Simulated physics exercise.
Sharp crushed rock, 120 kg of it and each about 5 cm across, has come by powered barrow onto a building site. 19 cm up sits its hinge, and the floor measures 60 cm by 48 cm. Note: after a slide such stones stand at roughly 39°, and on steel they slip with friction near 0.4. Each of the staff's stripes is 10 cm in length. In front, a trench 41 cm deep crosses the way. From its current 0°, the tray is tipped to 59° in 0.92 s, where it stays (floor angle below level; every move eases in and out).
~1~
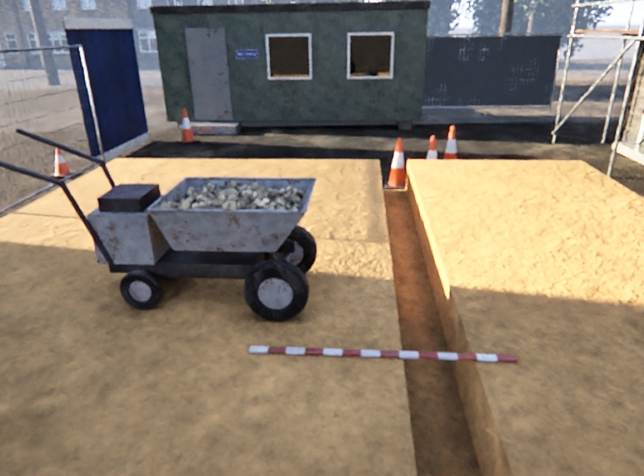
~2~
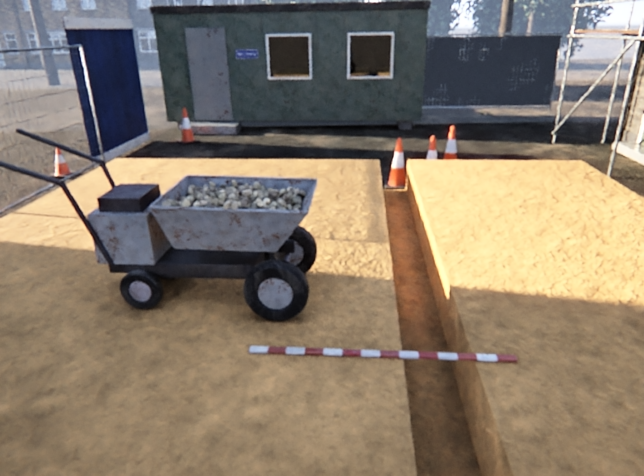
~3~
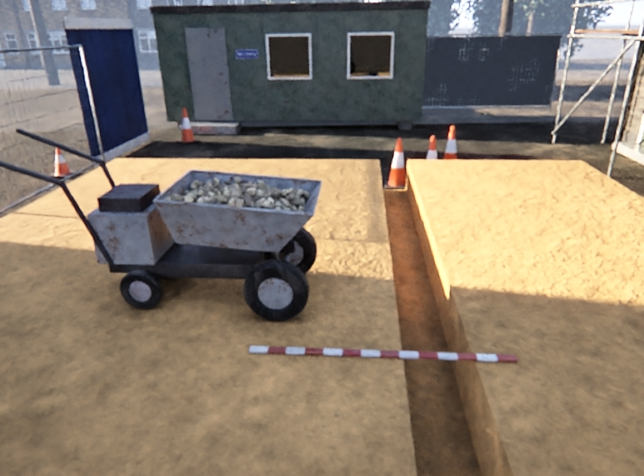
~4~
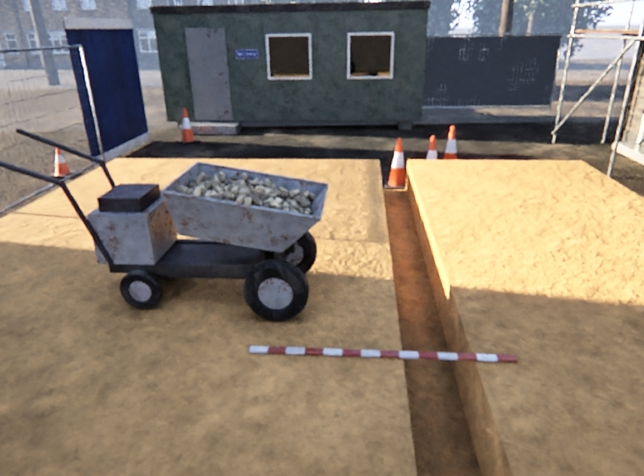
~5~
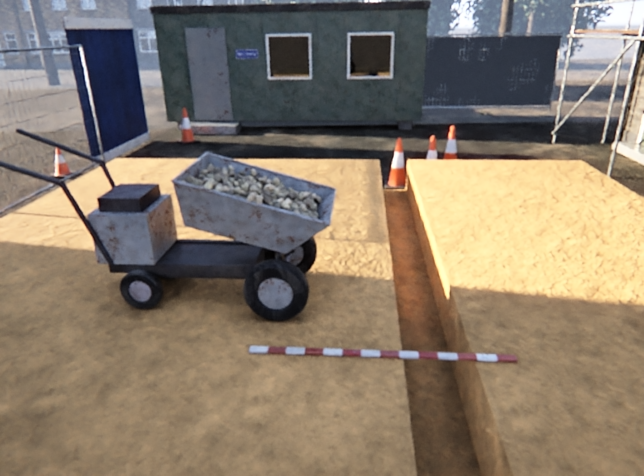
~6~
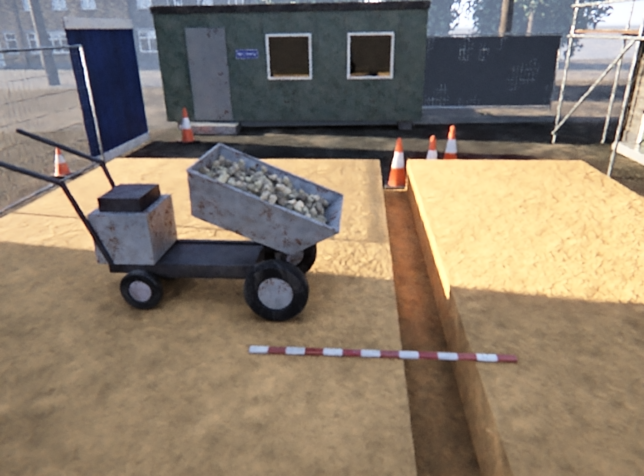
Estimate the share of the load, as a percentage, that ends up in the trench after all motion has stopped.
Roughly 25 per cent of the load ends up there.
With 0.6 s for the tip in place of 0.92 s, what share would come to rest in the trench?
It'd be some 40 per cent.
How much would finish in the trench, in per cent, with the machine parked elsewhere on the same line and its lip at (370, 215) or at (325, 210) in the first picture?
I'd expect some 25 per cent, then some 35.
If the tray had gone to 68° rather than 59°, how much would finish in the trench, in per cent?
It would be close to 55 percent.
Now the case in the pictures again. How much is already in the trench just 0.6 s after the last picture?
Around 0 per cent of it.
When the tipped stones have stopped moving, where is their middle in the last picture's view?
Middle at around (419, 345), I'd say.
Then, 0.3 s after the last picture the floor is at 50°, 100 % in the tray; the foremost stones are at (356, 243).
Then, 0.6 s after the last picture the floor is at 59°, 92 % in the tray, 7 % short of the trench, 2 % in the trench; the foremost stones are at (410, 305).
Then, 1.0 s after the last picture the floor is at 59°, 73 % in the tray, 9 % short of the trench, 17 % in the trench; the foremost stones are at (444, 342).
Then, 2.9 s after the last picture the floor is at 59°, 64 % in the tray, 11 % short of the trench, 25 % in the trench; the foremost stones are at (445, 343).
